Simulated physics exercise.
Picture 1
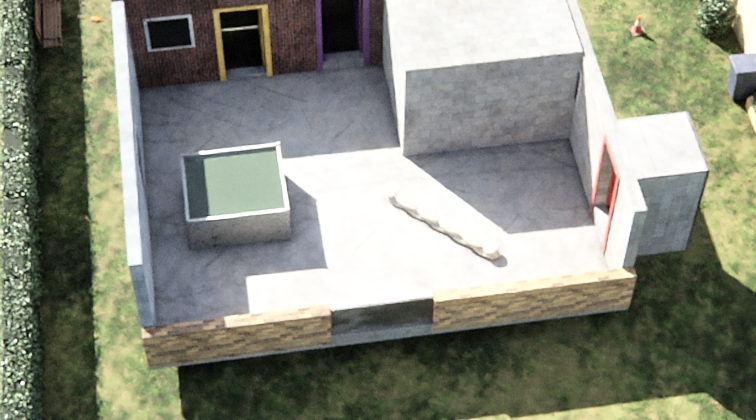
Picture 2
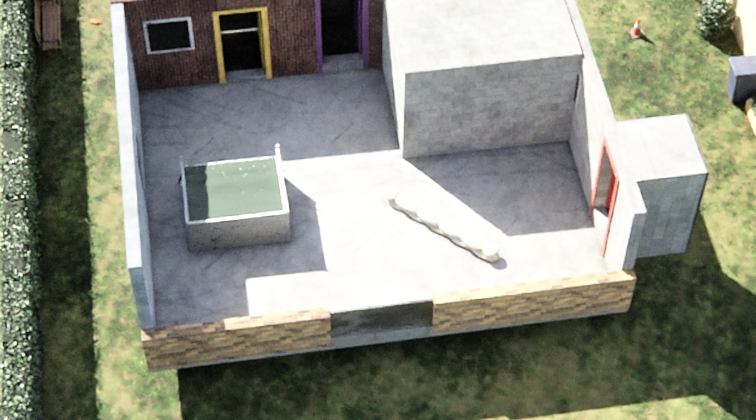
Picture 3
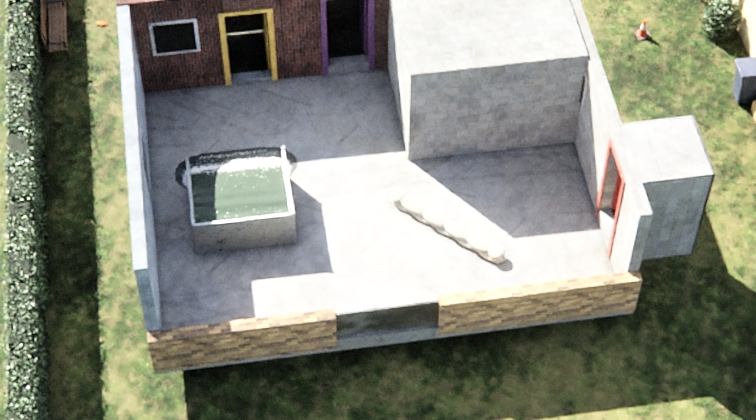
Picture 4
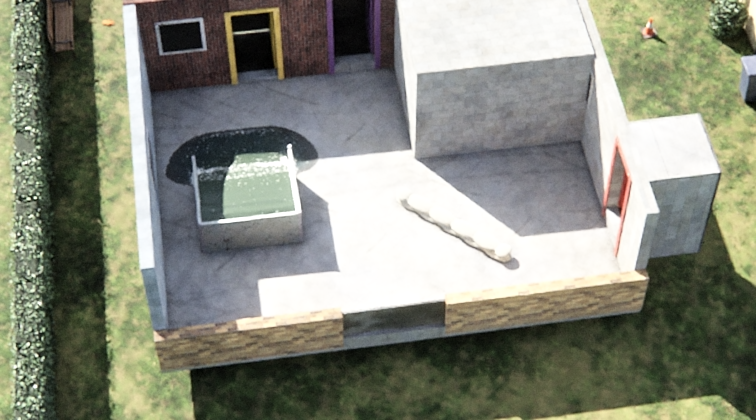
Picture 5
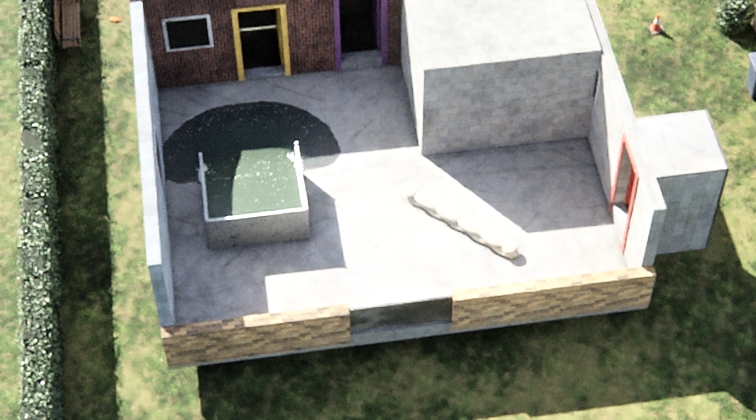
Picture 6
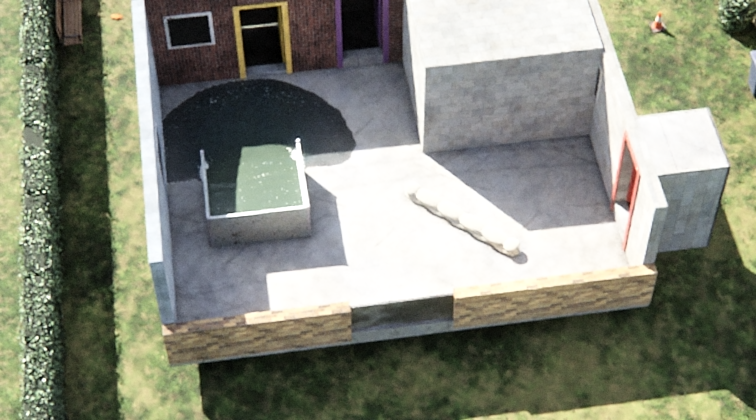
At the start, a square water tank stands whole and still in a paved yard beside a brick wall, seen from overhead. Its far side then opens, and water pours out through the gap. A dark, rounded wet patch spreads steadily across the paving toward the brick wall and out to both sides.
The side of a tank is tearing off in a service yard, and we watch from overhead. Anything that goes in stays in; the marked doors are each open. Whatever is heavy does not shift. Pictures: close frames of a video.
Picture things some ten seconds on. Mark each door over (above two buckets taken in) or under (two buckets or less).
Red door: Under. Purple door: Under. Yellow door: Over.
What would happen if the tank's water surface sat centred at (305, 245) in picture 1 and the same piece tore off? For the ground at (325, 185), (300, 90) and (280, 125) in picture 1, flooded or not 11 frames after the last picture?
Point by point: Swamped; swamped; swamped.
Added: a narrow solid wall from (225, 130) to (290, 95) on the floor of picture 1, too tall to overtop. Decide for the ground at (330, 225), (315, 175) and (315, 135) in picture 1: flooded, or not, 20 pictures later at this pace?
Spared, spared, then submerged.
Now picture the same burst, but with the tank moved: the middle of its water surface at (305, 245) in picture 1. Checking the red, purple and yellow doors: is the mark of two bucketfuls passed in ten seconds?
Result - red door undershoots, purple door overshoots, yellow door overshoots.
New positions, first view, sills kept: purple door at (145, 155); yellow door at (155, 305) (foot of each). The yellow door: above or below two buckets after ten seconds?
The answer is that yellow door doesn't reach the mark.
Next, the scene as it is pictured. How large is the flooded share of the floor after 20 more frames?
My estimate is near 35 per cent.
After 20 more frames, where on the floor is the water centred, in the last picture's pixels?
The spot I would choose is (272, 131).
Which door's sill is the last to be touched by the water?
It is the red door.
A moment on, water covers 25 % of the floor; the red door not reached, the purple door wet at the sill, nothing in, the yellow door far over two buckets in.
Next, water covers 25 % of the floor; the red door not reached, the purple door wet at the sill, nothing in, the yellow door far over two buckets in.
Then, water covers 35 % of the floor; the red door not reached, the purple door wet at the sill, nothing in, the yellow door far over two buckets in.
Later, water covers 65 % of the floor; the red door not reached, the purple door wet at the sill, nothing in, the yellow door far over two buckets in.
In the end, water covers 90 % of the floor; the red door wet at the sill, nothing in, the purple door wet at the sill, nothing in, the yellow door far over two buckets in.
